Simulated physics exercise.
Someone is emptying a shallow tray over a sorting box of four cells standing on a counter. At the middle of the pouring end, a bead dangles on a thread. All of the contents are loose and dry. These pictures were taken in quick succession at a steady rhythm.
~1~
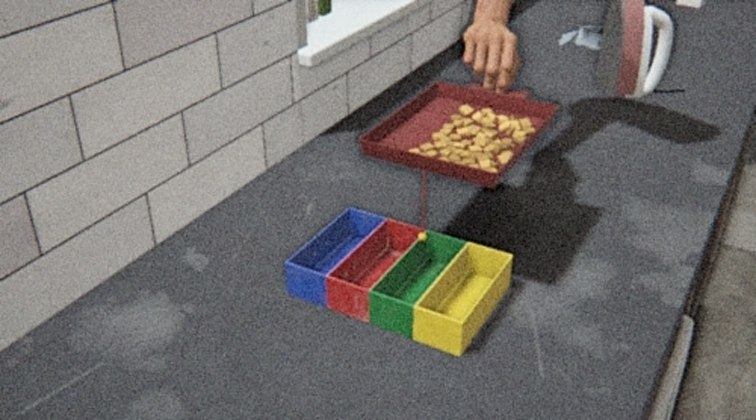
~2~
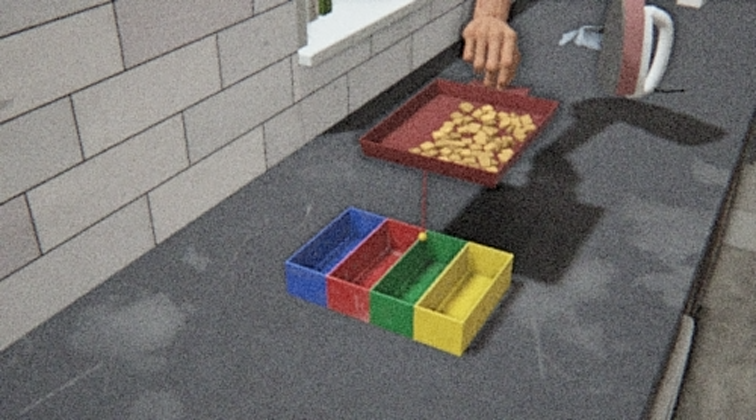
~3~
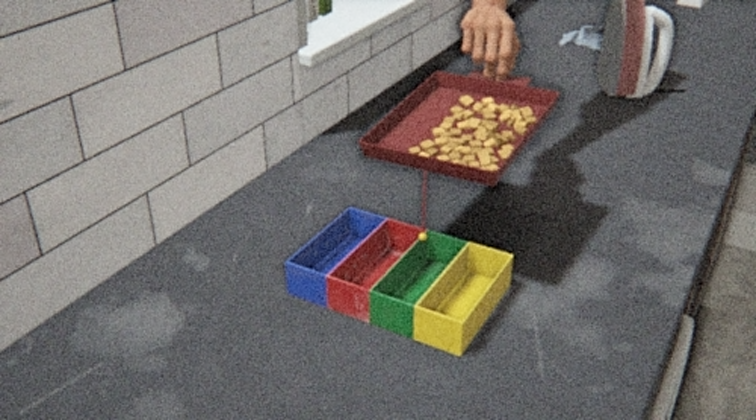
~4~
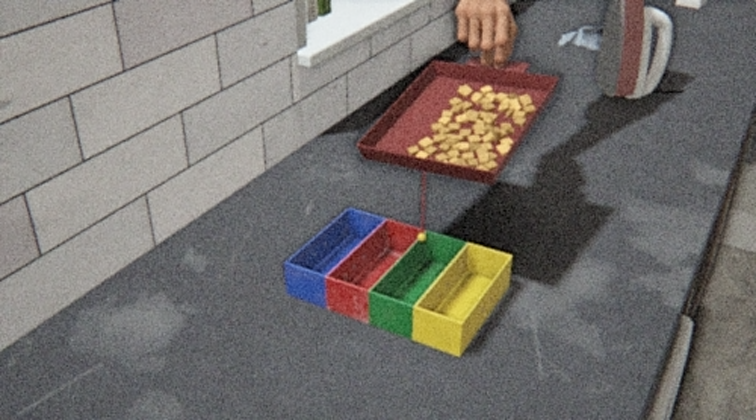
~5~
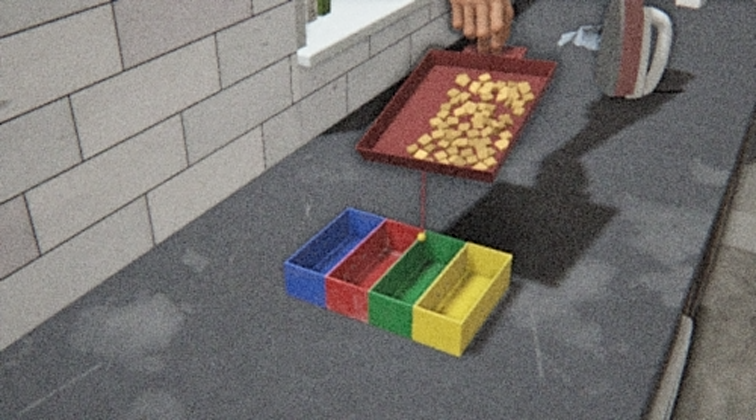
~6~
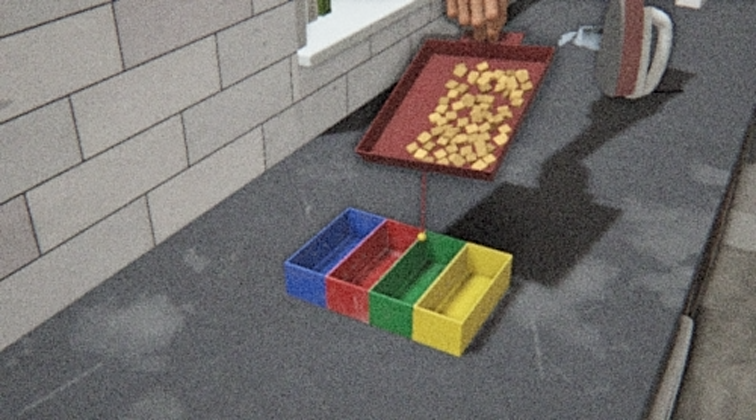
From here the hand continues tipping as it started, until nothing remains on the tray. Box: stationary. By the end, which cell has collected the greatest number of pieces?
The red cell has collected the most.
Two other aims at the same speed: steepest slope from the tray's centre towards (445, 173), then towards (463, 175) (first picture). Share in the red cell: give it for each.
That comes to 10 per cent the first time and 0 per cent the second.
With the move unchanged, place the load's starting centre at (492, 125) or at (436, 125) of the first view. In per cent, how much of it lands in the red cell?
Around 40 then around 40 per cent.
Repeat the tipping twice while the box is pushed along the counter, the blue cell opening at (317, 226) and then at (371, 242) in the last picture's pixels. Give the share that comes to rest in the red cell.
Roughly 50% the first time and 30% the second time.
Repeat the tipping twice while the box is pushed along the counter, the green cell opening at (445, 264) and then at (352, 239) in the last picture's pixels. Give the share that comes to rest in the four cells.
Result: 100 % and 80 %.
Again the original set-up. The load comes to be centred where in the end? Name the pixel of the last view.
Roughly at pixel (369, 286).
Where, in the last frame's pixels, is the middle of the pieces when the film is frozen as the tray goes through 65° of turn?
The load is centred near (424, 143).
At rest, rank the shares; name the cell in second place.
Ranked second: The cell in green.
Soon after the last picture, tray tipped steeply; all on the tray.
A little later, tray tipped past a quarter turn; about two thirds on the tray; about a quarter in the red cell; a small part in the green cell; a stray few in the blue cell; a small part falling or outside the box.
Later still, tray tipped past a quarter turn; about half in the red cell; about a quarter in the green cell; about a quarter in the blue cell; a stray few in the yellow cell; a stray few falling or outside the box.
At rest, tray tipped past a quarter turn; about half in the red cell; about a quarter in the green cell; about a quarter in the blue cell; a stray few in the yellow cell; a stray few outside the box.
